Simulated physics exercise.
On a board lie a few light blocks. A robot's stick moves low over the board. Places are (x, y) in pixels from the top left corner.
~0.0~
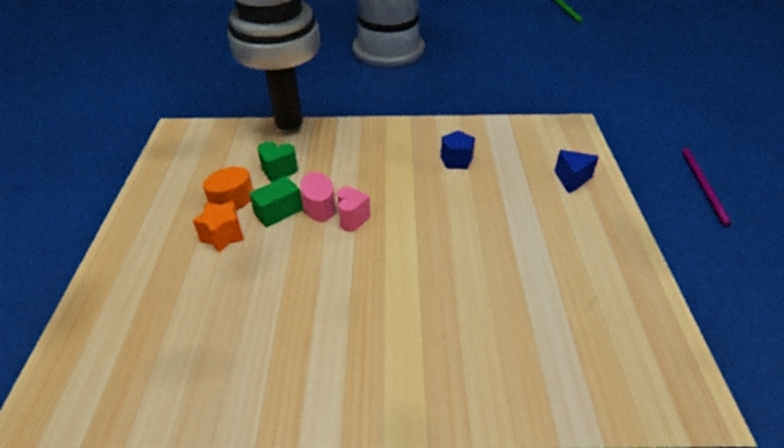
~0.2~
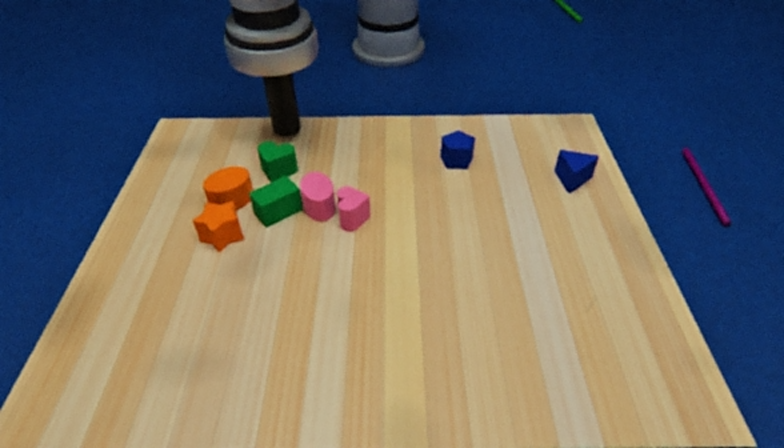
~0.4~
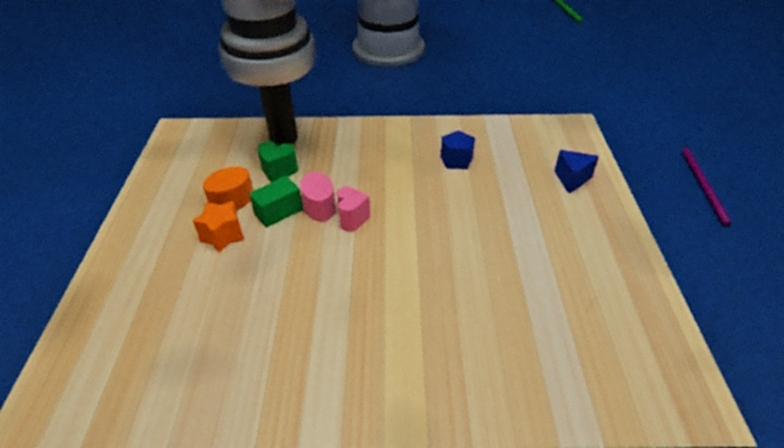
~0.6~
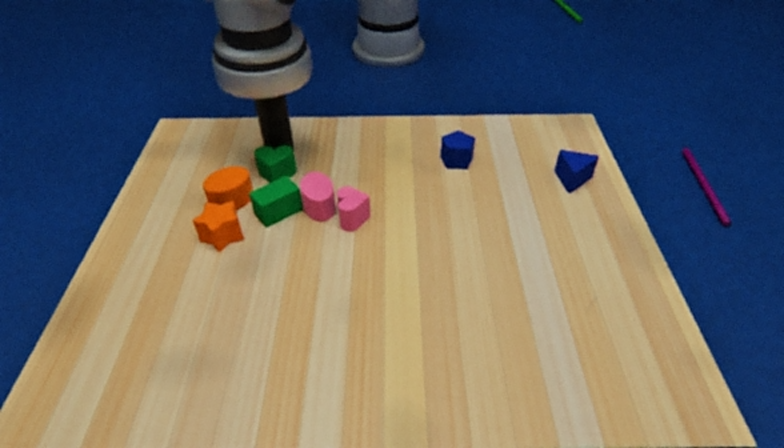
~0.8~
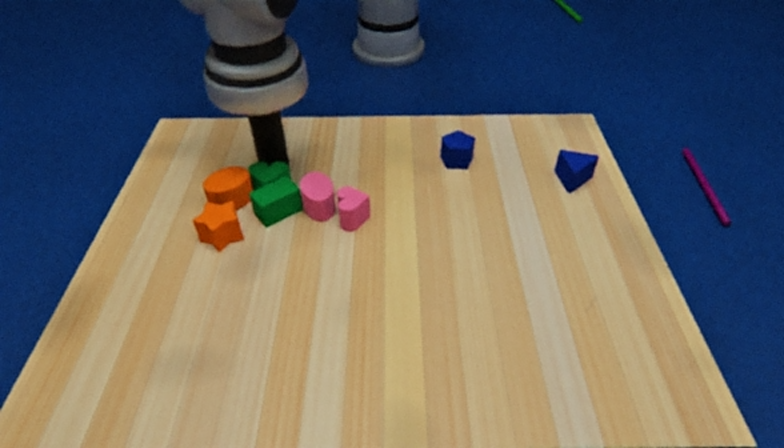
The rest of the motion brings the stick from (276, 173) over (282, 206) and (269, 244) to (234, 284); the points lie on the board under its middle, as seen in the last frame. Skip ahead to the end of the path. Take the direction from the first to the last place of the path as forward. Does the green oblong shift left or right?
It is pushed towards the left-hand side.
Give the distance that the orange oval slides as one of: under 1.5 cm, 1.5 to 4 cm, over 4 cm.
Displaced less than 1.5 cm.
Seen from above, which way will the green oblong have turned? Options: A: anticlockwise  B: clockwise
A.
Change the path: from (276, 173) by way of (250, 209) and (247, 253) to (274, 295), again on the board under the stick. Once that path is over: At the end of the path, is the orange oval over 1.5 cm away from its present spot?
That would be a yes.
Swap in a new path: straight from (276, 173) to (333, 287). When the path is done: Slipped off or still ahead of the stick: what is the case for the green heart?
It slips out to the side or back.
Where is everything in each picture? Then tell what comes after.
Stick tip (289, 123); block tops, orange oval (226, 178); green heart (275, 150); green oblong (274, 190); pink oval (317, 185), in the first frame.
Stick (287, 129); blocks unchanged, in the second frame.
Stick (284, 138); blocks unchanged, in the third frame.
Stick (280, 150); green heart (273, 153), in the fourth frame.
Stick (275, 166); orange oval (226, 178); green heart (268, 170); green oblong (274, 190); pink oval (317, 185), in the fifth frame.
What follows on the original path. One third of the way, stick (280, 199); orange oval (224, 180); green heart (266, 205), turned 15° clockwise; green oblong (280, 221).
Two thirds of the way, stick (267, 236); orange oval (224, 180); green heart (250, 245), turned 15° clockwise; green oblong (282, 256), turned 15° anticlockwise.
At the end, stick (232, 277); orange oval (224, 180); green heart (215, 290); green oblong (283, 259), turned 25° anticlockwise; pink oval in place.
